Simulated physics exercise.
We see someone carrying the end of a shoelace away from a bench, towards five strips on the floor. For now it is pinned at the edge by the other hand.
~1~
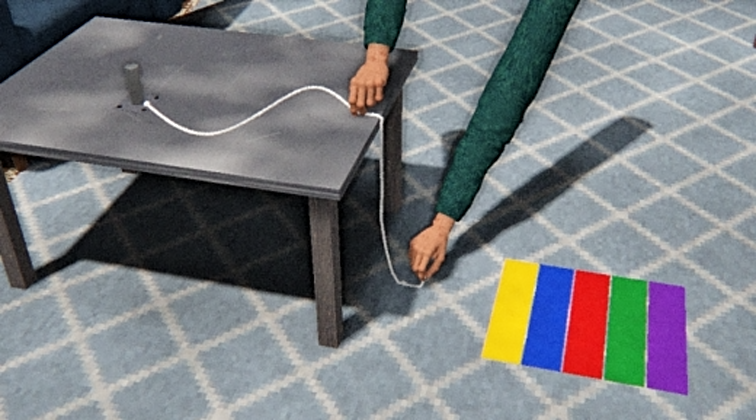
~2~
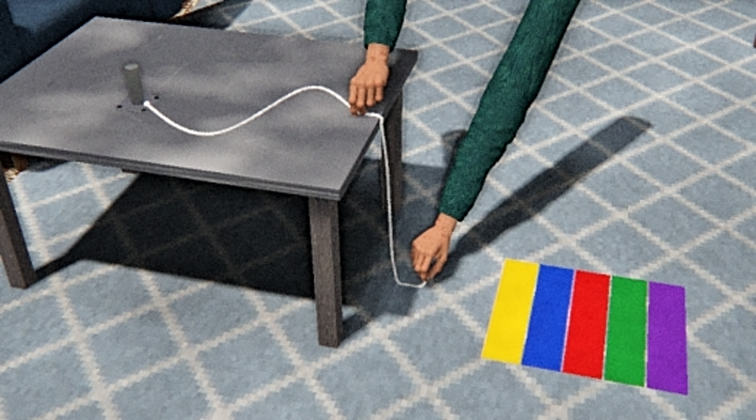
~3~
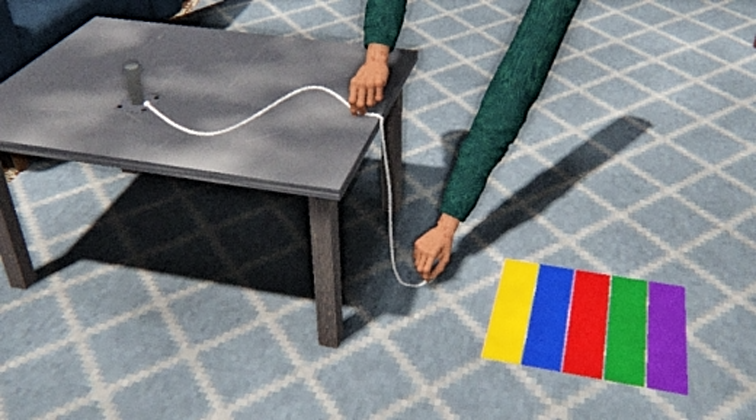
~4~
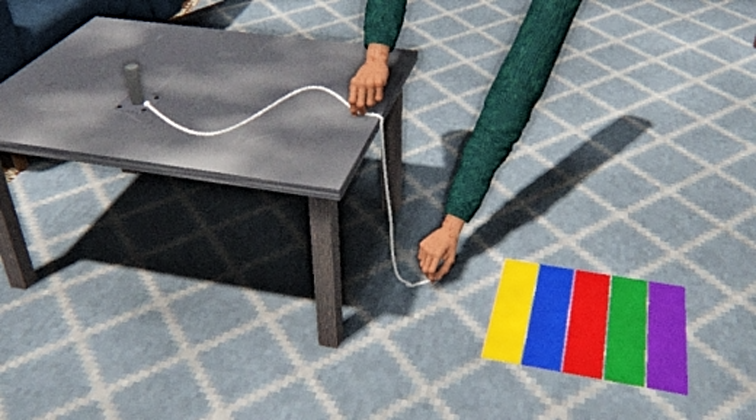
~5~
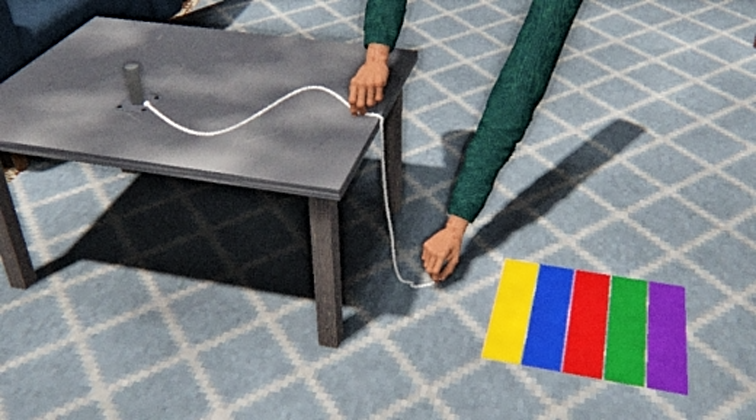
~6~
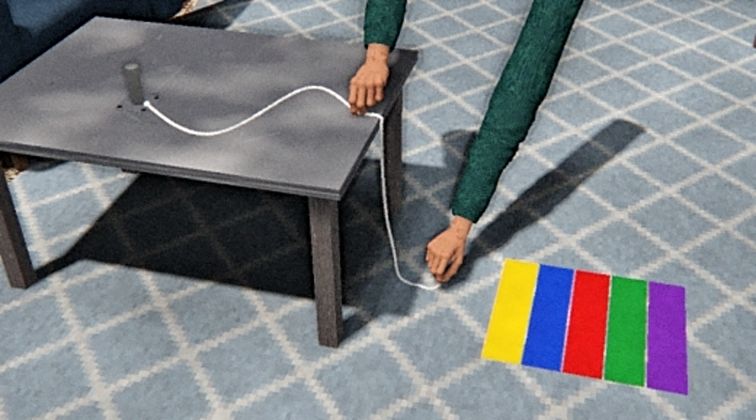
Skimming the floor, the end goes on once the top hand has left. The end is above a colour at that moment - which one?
The purple one.
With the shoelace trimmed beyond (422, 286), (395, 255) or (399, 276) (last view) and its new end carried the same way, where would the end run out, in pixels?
Try 1: (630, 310); try 2: (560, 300); try 3: (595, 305).
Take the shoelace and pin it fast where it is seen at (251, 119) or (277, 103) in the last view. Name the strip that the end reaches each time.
Taking them in turn: Green; red.
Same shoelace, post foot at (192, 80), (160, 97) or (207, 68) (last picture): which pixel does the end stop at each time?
The places come out near (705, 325), (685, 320) and (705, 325).
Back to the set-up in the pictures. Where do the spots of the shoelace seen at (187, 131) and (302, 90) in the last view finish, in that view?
They end up at (219, 109) and (365, 121).
Early on, end near (606, 307); over red.
Midway, end near (646, 313); over green.
At the end of the slack, end near (670, 317); over purple. It gets as far as the purple strip.
